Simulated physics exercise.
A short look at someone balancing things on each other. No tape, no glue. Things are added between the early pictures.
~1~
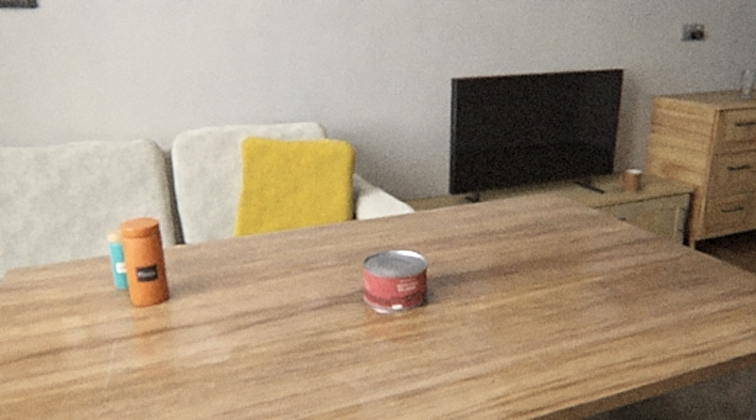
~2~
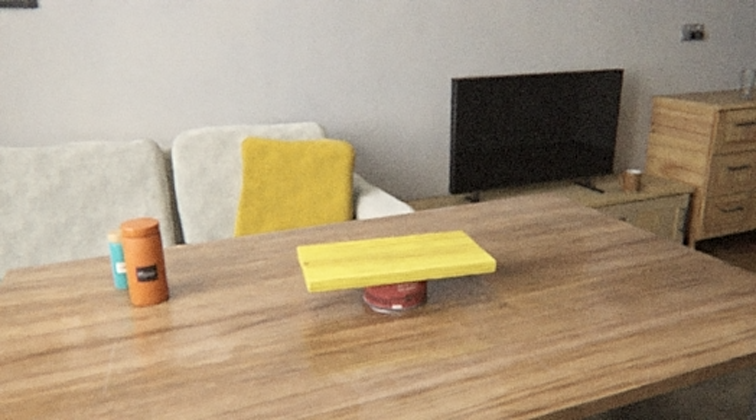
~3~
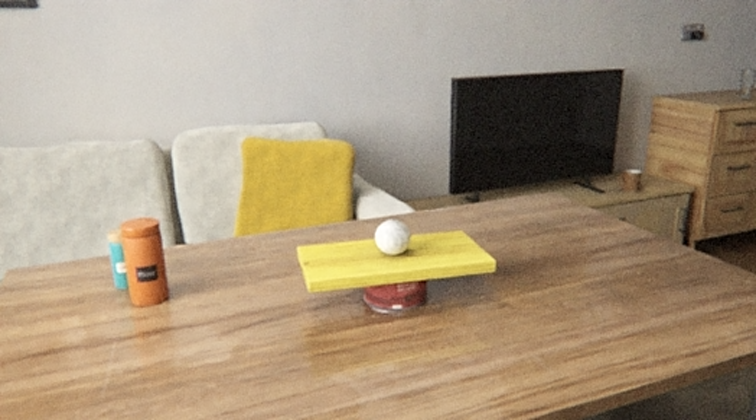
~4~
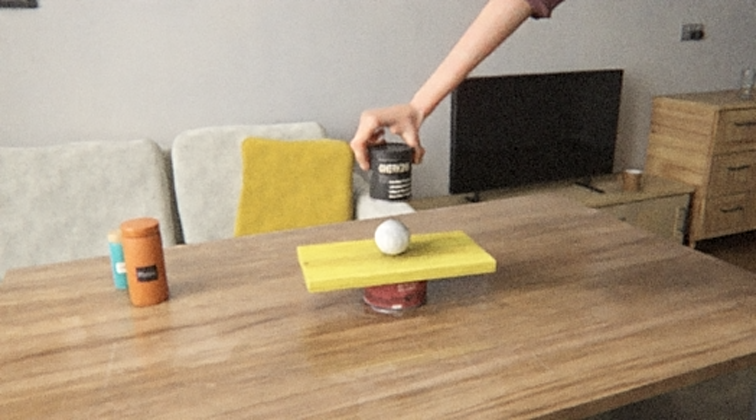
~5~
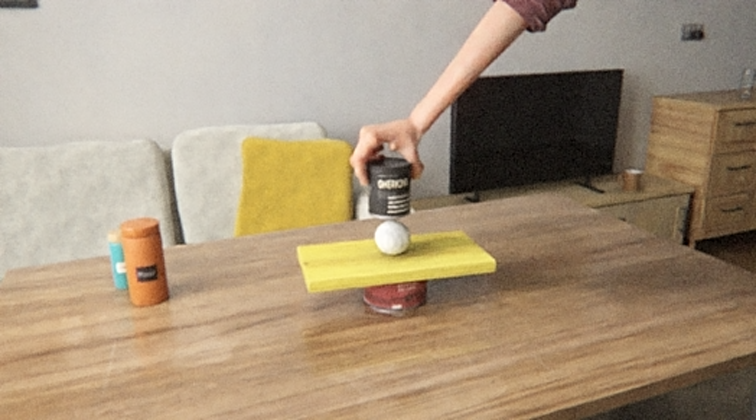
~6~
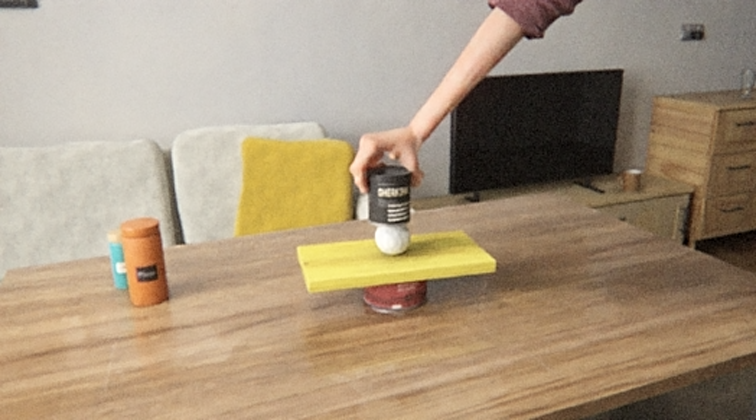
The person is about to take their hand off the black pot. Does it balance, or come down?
Outcome: The pile comes apart.
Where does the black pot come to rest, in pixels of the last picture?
Near (313, 246).
Then, 0.40 s on from there, black pot turned 46° from how it was put near (364, 215).
Then, 0.50 s on from there, black pot now fallen.
In the end, fallen, black pot; the other 5 unmoved. At the end, from the last picture's camera, black pot near (313, 246). The pile gives way.
